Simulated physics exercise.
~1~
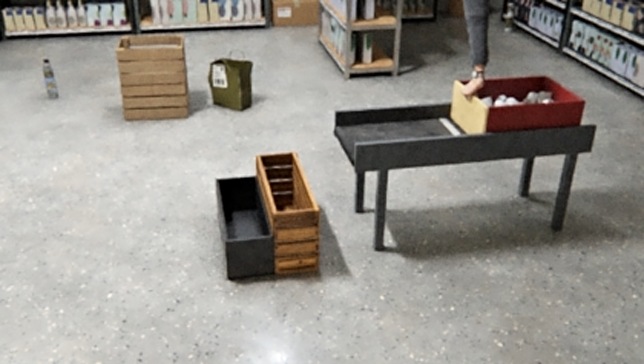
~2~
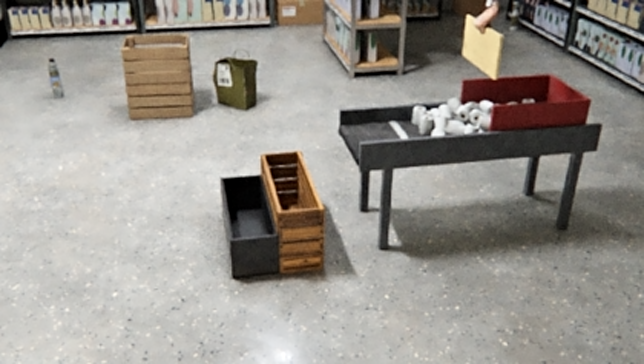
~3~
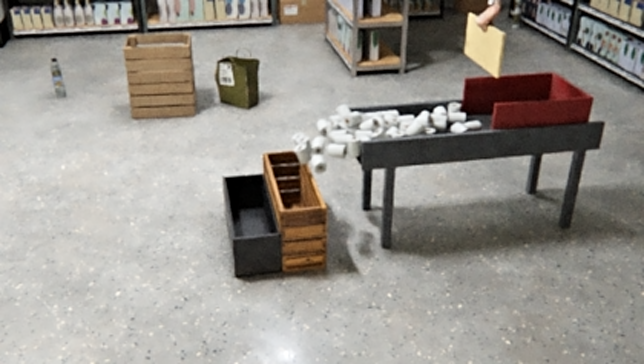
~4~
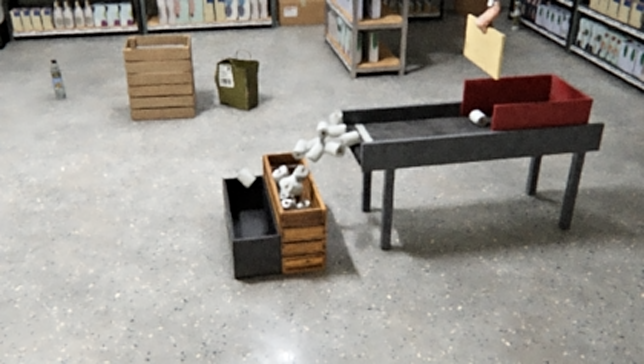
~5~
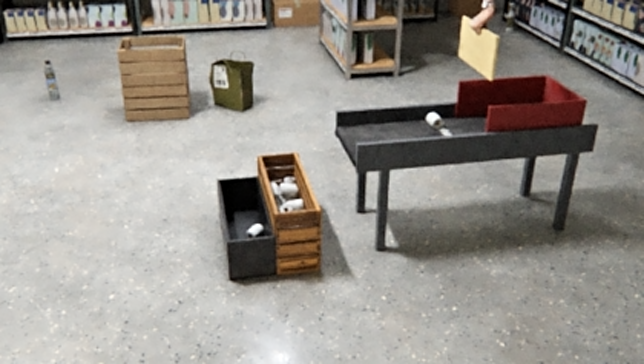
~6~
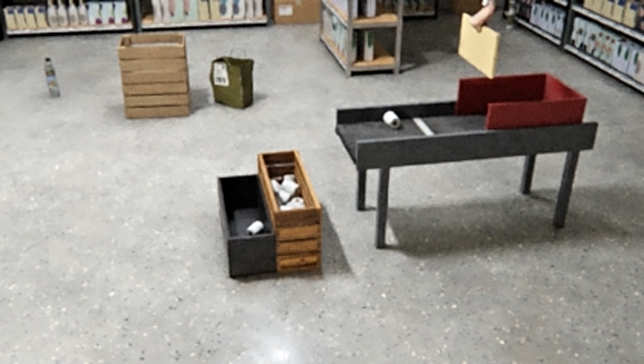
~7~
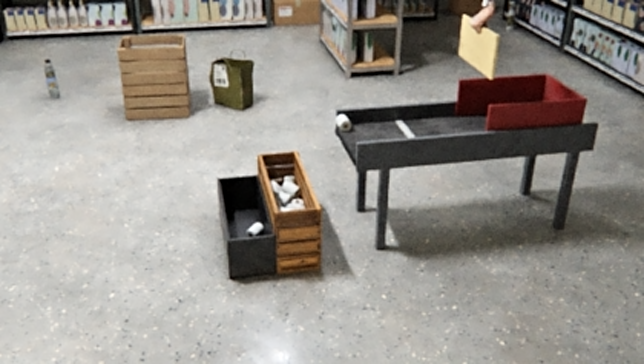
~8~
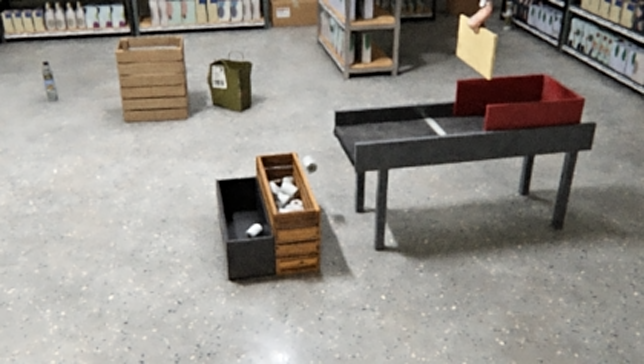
White paper rolls sit in a red pen on a dark, table-like belt at the right of a shop with a speckled grey floor and stocked shelves, seen from slightly above by a gently swaying camera. A wooden bin and a black box stand side by side left of the belt, with a wooden crate and a green bag behind. A hand lifts the pale yellow gate, and the rolls travel left in a loose heap. They spill off the end, mostly into the wooden bin, while one lands in the black box. A last straggler follows and drops beside the wooden bin's near side, still in the air at the end.
